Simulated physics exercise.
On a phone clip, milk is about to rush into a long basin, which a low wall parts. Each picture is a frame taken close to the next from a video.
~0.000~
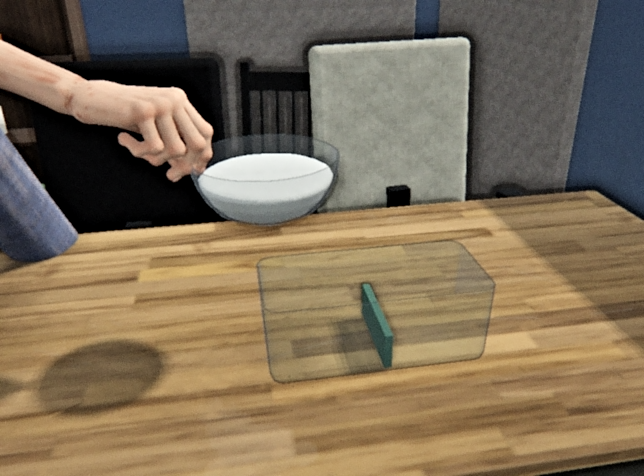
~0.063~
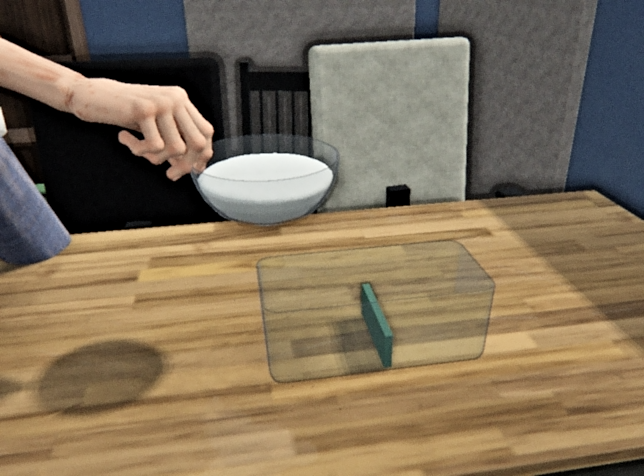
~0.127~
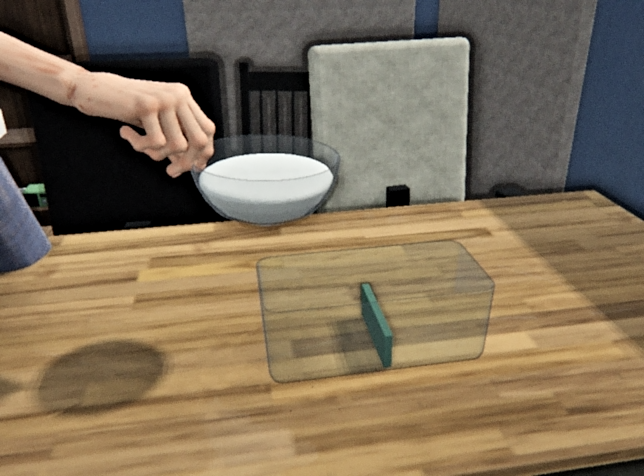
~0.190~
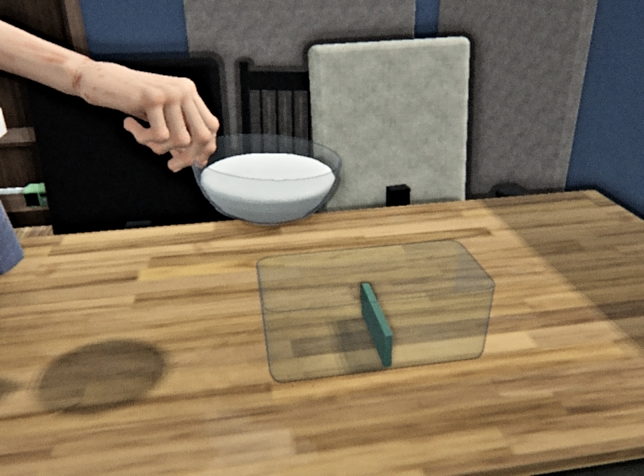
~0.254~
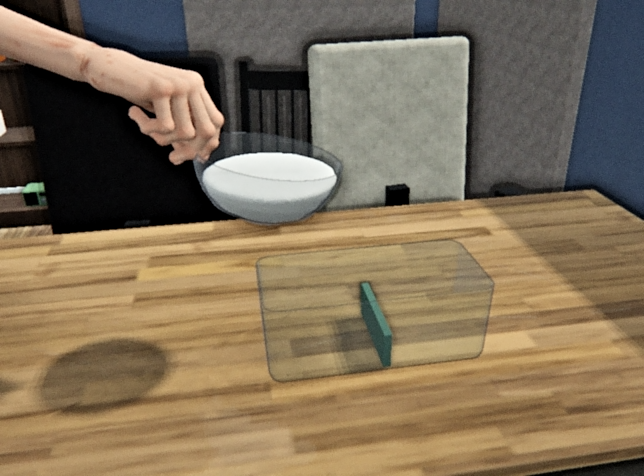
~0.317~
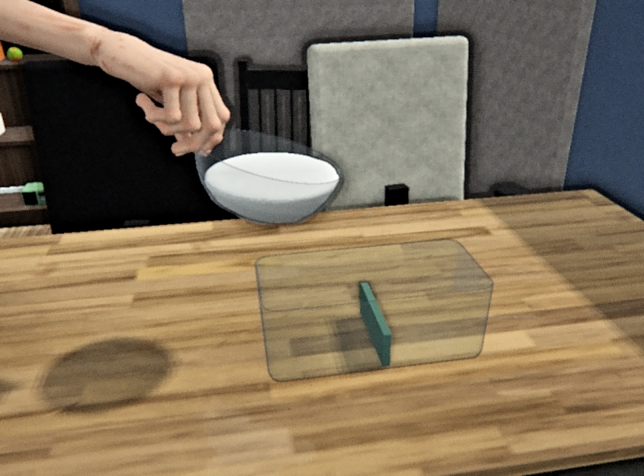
A person's bare hand and forearm reach in from the left over a light wooden table, seen from slightly above, with chairs and a blue wall behind. The hand holds a clear bowl of white milk above a clear long basin, parted by a low teal wall. The hand rises slightly and the bowl leans gradually to the right, its milk shifting within, while the basin stays still.
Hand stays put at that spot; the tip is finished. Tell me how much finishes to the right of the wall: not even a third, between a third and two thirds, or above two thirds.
It works out to between a third and two thirds.
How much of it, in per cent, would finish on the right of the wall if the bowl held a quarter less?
About 35 parts in a hundred, give or take.
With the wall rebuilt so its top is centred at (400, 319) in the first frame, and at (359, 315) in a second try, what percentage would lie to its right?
You'd get roughly 20 per cent the first time and roughly 75 per cent the second.
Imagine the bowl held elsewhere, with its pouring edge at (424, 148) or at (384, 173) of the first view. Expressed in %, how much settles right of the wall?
It would come to near 85 per cent, and then near 90 per cent.
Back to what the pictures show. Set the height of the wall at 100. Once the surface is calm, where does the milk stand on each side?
30 left, 40 right, give or take.
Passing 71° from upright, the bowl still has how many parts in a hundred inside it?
Roughly 35 percent.
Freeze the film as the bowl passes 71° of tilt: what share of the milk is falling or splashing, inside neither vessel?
35 %.
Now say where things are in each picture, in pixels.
In the first picture, it leans 0°; its right rim is at (337, 152); the milk meets the walls at (197, 178) and (331, 168); the long basin's rim runs from (260, 285) to (477, 263); the wall's top is at (377, 309).
In the second picture, it leans 1°; its right rim is at (337, 153); the milk meets the walls at (197, 178) and (331, 169).
In the third picture, it leans 3°; its right rim is at (338, 155); the milk meets the walls at (198, 177) and (331, 170).
In the fourth picture, it leans 6°; its right rim is at (339, 159); the milk meets the walls at (200, 175) and (333, 170).
In the fifth picture, it leans 10°; its right rim is at (340, 164); the milk meets the walls at (202, 174) and (335, 170).
In the sixth picture, it leans 16°; its right rim is at (341, 170); the milk meets the walls at (204, 175) and (337, 169).
A moment on, the bowl is tipped part way and 35 per cent is still to pour, 6 is left of the wall and 24 right of it.
Next, the bowl is tipped right over and 0 per cent is still to pour, 47 is left of the wall and 50 right of it.
Then the bowl is tipped right over and 0 per cent is still to pour, 49 is left of the wall and 50 right of it.
Later the bowl is tipped right over and 0 per cent is still to pour, 49 is left of the wall and 50 right of it.
In the end 49 per cent lies left of the wall, 50 right of it and 1 outside.
